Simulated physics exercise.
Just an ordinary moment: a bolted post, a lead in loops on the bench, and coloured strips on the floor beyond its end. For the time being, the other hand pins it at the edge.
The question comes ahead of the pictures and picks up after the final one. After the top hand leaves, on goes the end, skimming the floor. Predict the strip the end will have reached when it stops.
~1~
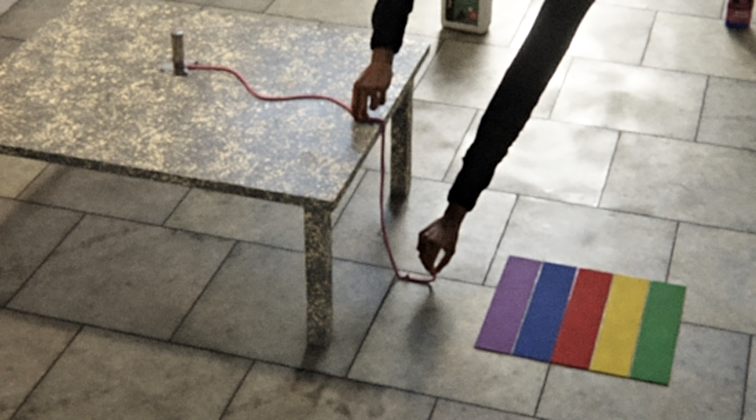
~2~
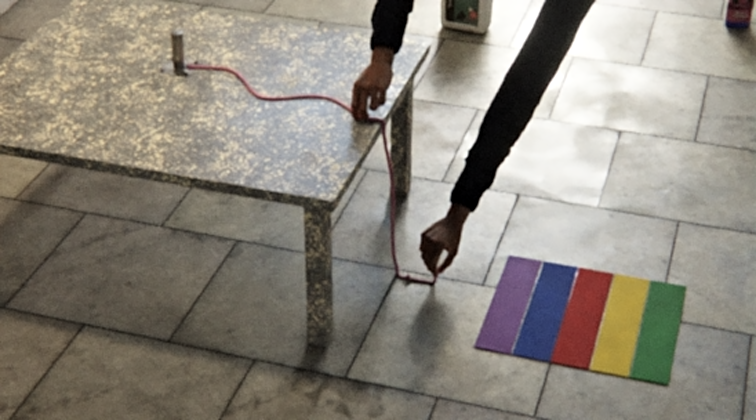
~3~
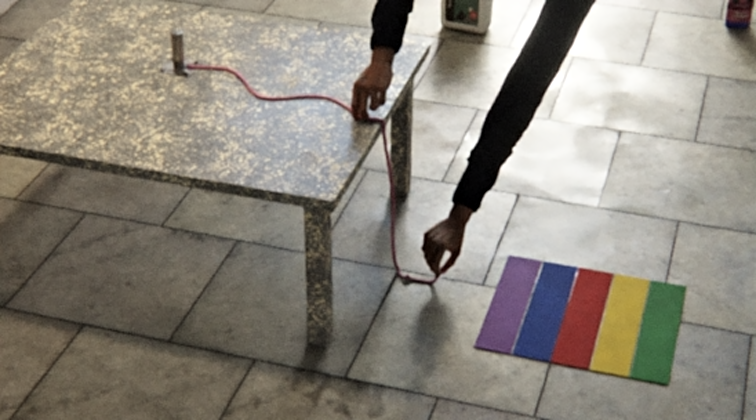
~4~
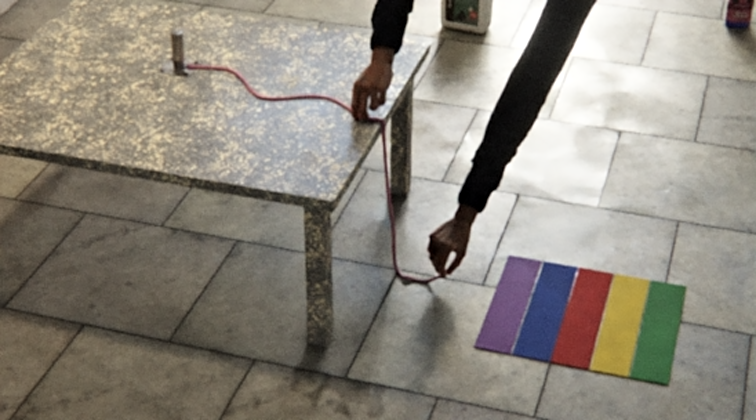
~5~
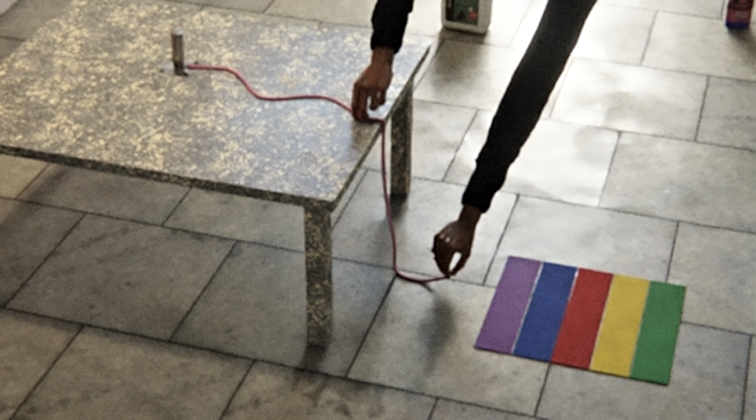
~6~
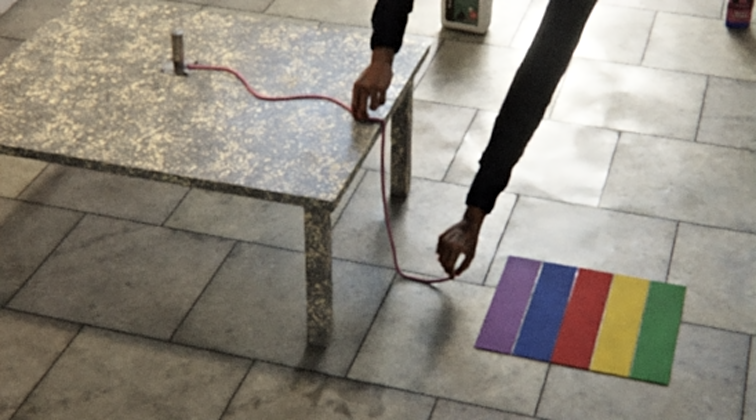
I would say the red strip.
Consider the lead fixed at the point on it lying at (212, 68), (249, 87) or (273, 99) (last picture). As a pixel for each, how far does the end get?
First try near (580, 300), second near (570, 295), third near (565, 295).
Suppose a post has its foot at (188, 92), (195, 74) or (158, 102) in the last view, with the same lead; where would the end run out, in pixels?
About (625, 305), (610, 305) and (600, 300).
Soon after, end near (522, 287); over purple.
Then, end near (563, 295); over blue.
At full stretch, end near (587, 299); over red. It gets as far as the red strip.
